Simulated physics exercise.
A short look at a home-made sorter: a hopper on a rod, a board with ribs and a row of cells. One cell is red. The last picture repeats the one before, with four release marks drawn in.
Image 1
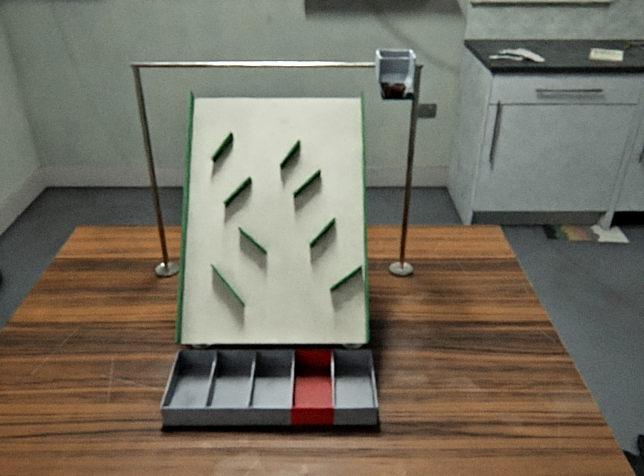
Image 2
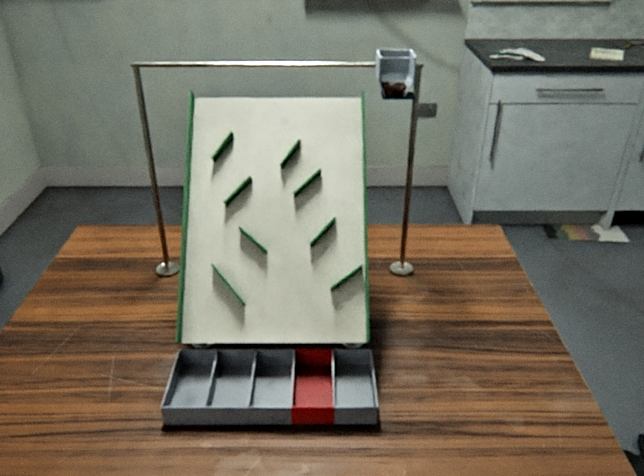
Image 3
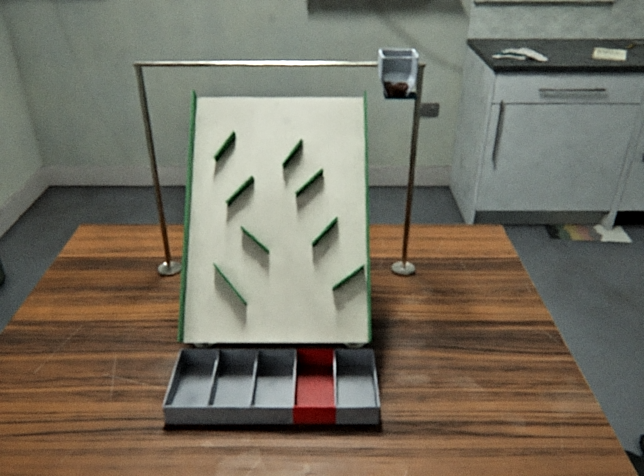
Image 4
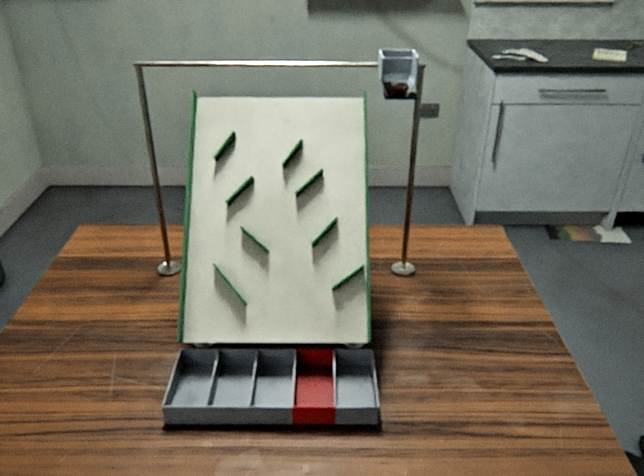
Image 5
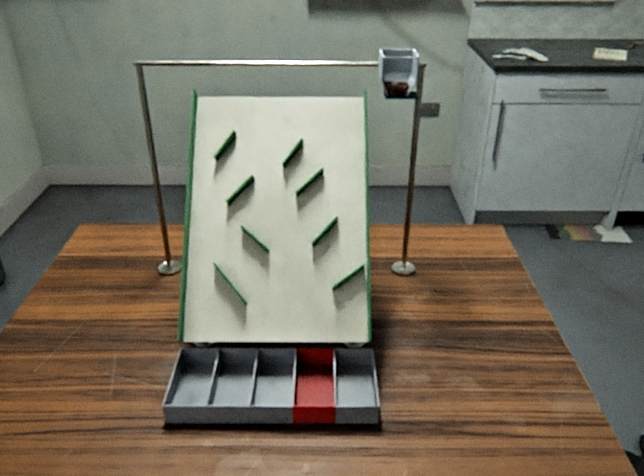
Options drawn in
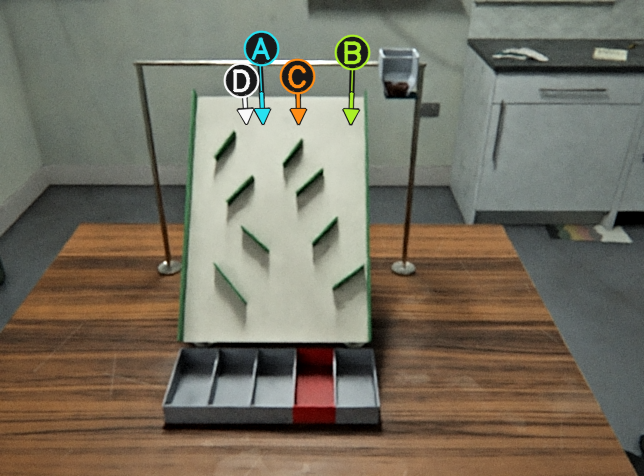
In a plain room with grey walls, a striped wooden table is seen from the front and slightly above, with a pale cabinet behind it at right. A grey hopper holding small dark pieces hangs at the right of a metal rod, above a leaning cream board with green ribs and a grey tray with one red cell. Nothing there moves, and only the view shifts very slightly.
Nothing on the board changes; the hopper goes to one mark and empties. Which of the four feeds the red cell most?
C is best.
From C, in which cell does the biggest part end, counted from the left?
The fourth.
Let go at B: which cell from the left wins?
It is the third one.
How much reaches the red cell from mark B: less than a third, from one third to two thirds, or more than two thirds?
It is less than a third.
On the marked copy, mark A meets the board at (262, 118); mark B meets the board at (350, 118); mark C meets the board at (298, 118); mark D meets the board at (246, 118).
With A, close to a third in the red cell, close to a third in other cells, close to a third outside the box.
With B, a small share in the red cell, the bulk in other cells, a small share outside the box.
With C, close to half in the red cell, close to a third in other cells, a small share outside the box.
With D, only a few in the red cell, close to two thirds in other cells, close to a quarter outside the box.
